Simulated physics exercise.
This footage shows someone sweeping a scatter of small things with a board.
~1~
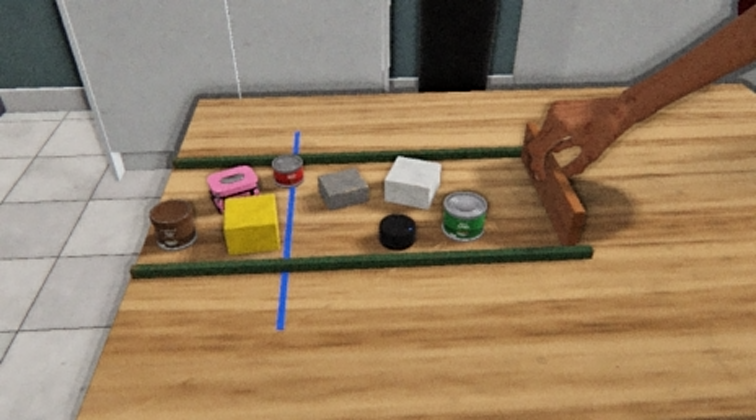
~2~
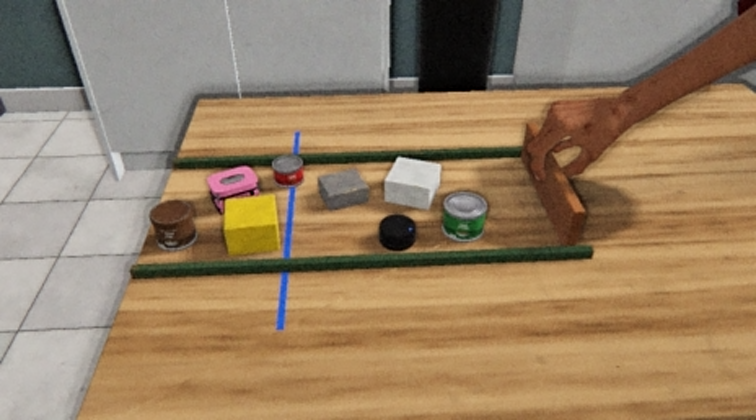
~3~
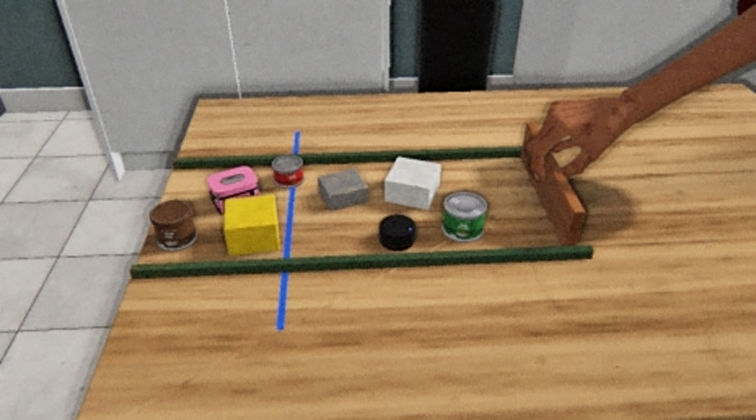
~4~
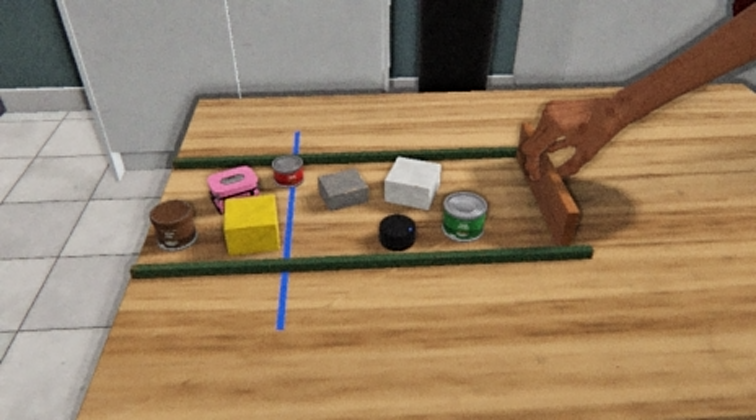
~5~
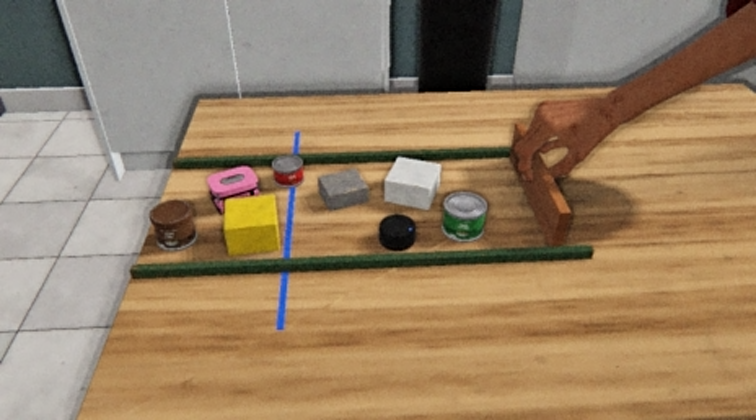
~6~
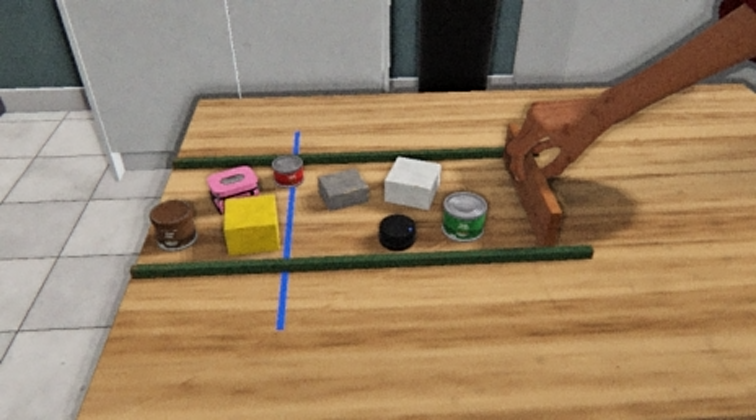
On a wooden table between two green strips, small tins and blocks lie scattered around a blue line, with a hand holding an upright brown board at the right. The board stays almost still at first, then the hand slides it slightly left toward the green tin, while the scattered things remain unmoved.
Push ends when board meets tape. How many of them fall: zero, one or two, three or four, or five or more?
Zero.
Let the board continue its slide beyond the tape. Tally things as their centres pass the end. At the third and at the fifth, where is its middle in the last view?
I'd put it close to (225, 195) and later close to (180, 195).
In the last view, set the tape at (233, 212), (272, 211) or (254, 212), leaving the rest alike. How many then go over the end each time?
Tallies in the order given: 2, 0, 2.
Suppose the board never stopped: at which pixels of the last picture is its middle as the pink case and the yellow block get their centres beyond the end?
Pink case: (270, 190); yellow block: (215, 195).
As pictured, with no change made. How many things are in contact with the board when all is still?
It's 4 of them.
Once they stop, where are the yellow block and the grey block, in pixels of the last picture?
You'll see the yellow block at (221, 228), with the grey block at (224, 193).
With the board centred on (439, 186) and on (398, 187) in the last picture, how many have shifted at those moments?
Counts: 3 / 4.
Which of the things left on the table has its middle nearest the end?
The foremost one is the pink case.
A little later, none off yet; brown tin at rest near (174, 225); pink case at rest near (234, 190); yellow block at rest near (252, 225).
When it is over, the number that fall off is zero.
